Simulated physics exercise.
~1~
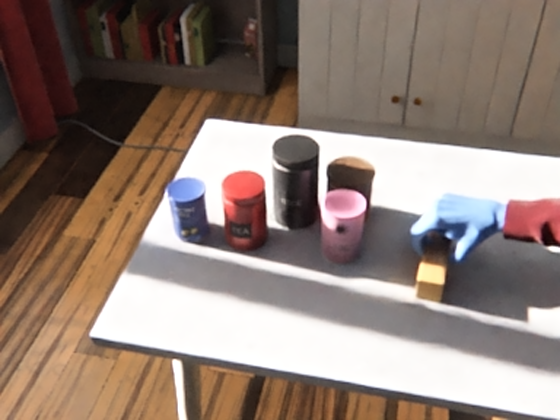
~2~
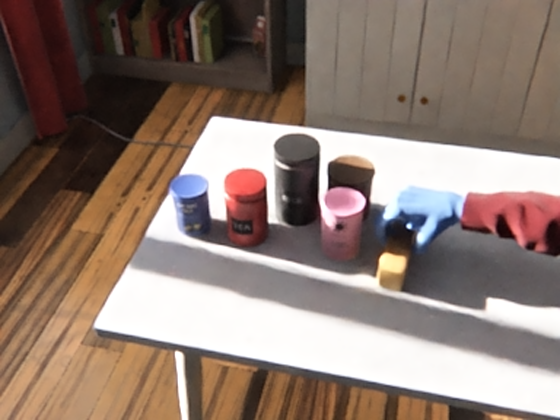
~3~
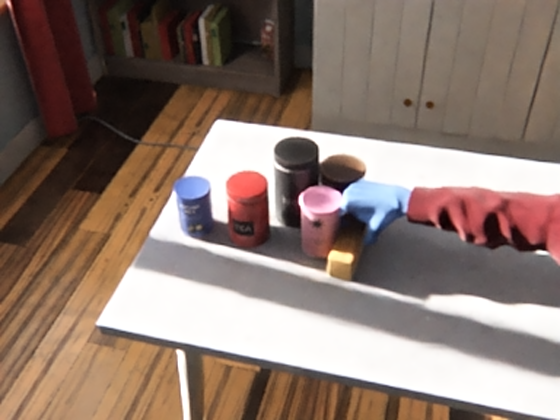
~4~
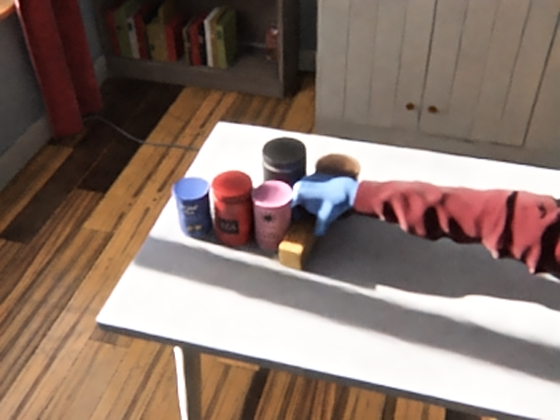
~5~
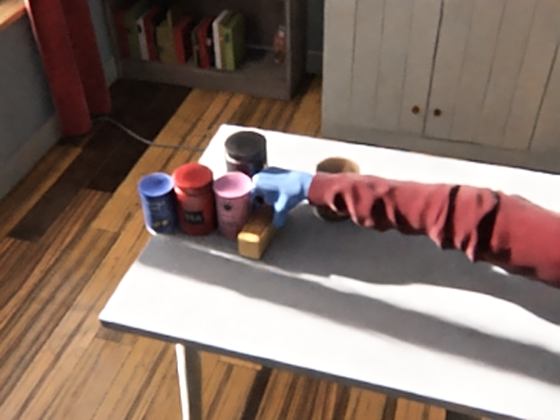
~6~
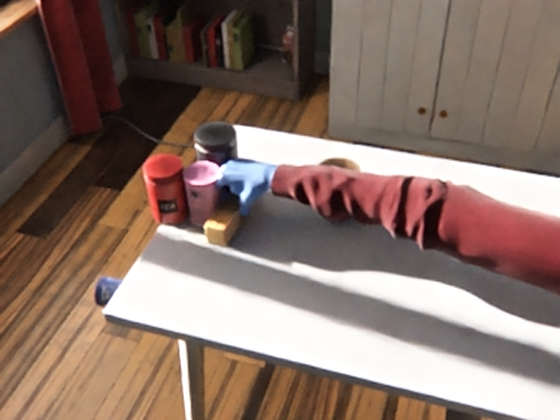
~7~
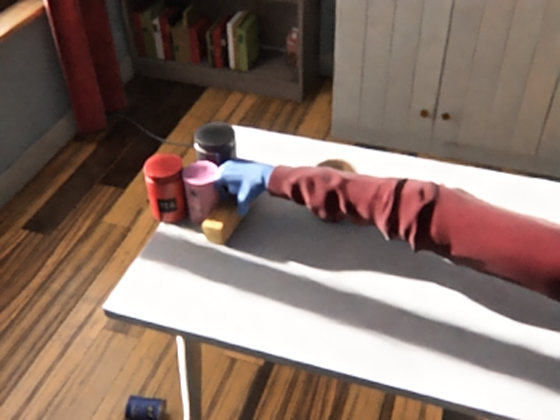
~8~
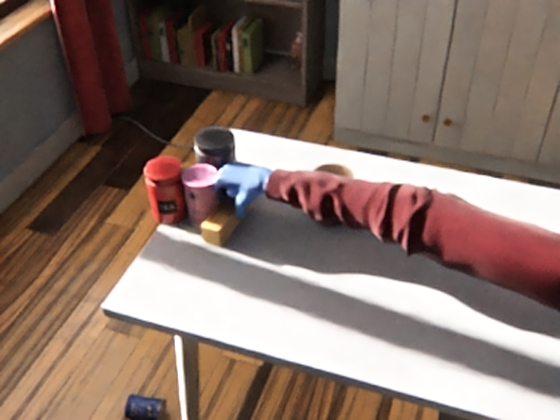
On a white table, a gloved hand pushing a block leftward through closed tins and jars, the blue one falling to the floor.
